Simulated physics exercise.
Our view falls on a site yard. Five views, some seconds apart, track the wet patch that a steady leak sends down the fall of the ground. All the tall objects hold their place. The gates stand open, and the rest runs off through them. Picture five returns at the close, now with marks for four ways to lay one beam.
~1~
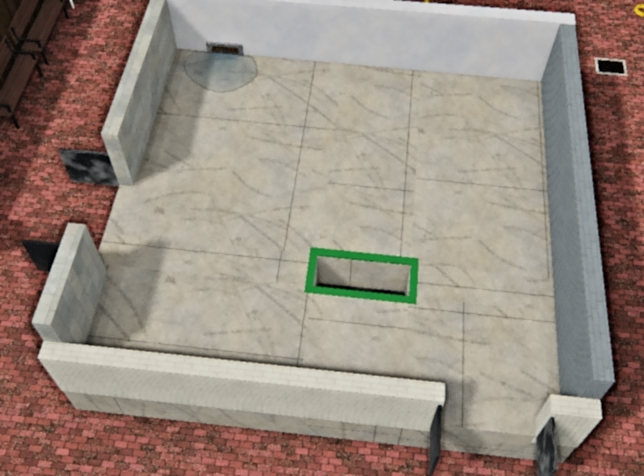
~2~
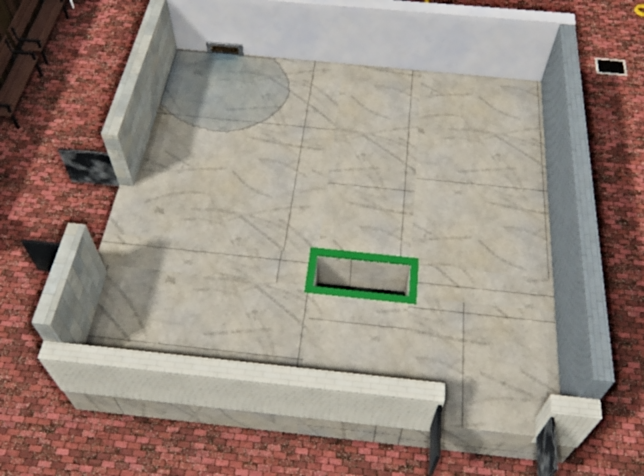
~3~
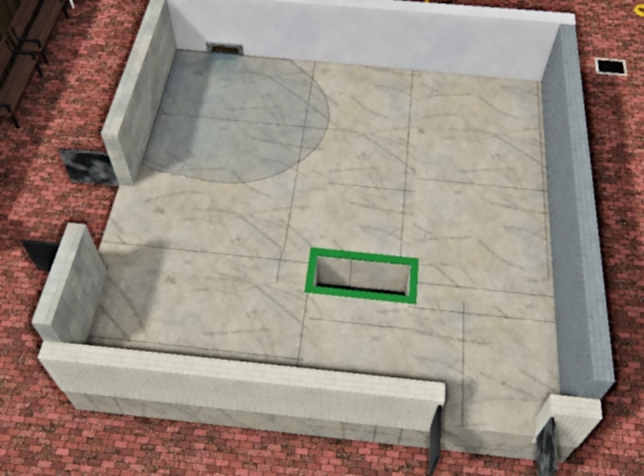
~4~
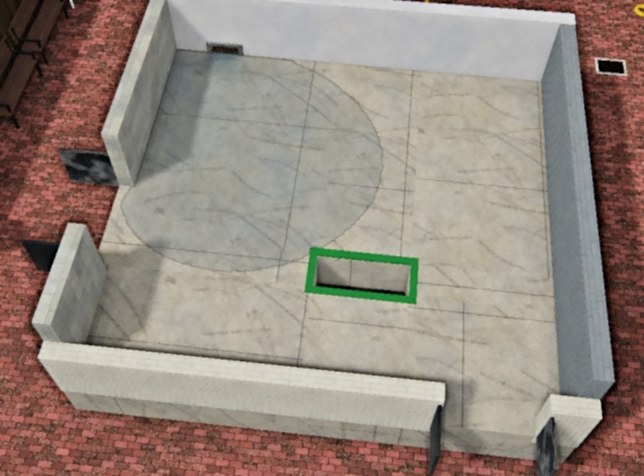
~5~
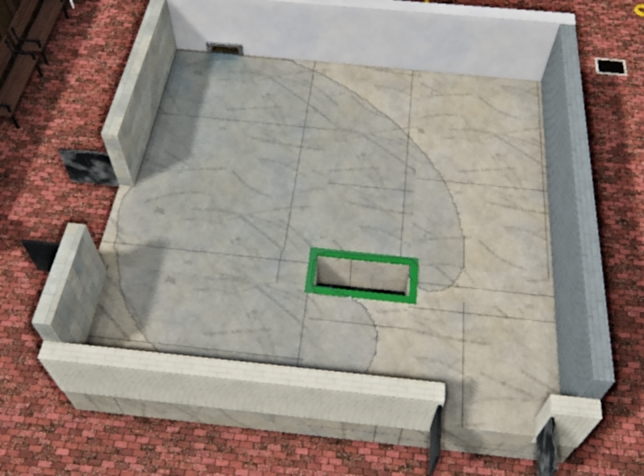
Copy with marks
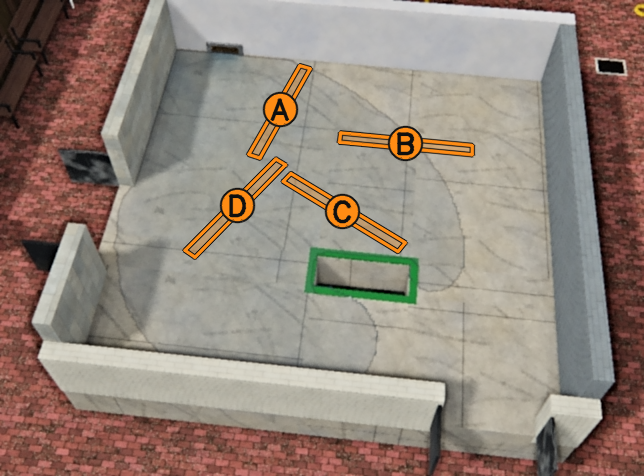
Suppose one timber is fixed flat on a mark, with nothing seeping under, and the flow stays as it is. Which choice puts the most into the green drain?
Go for B.
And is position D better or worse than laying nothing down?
Position D is worse.
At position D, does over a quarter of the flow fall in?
No.
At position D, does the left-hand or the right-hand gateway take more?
The right gate.
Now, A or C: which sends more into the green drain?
Position C.
In orange, A from (254, 156) to (305, 67); B from (340, 137) to (472, 150); C from (287, 177) to (401, 247); D from (189, 253) to (280, 161).
If A is chosen, about 15 % of the stream goes into the green drain, about 84 % out by the gates.
If B is chosen, about 36 % of the stream goes into the green drain, about 64 % out by the gates.
If C is chosen, about 20 % of the stream goes into the green drain, about 79 % out by the gates.
If D is chosen, about 18 % of the stream goes into the green drain, about 82 % out by the gates.
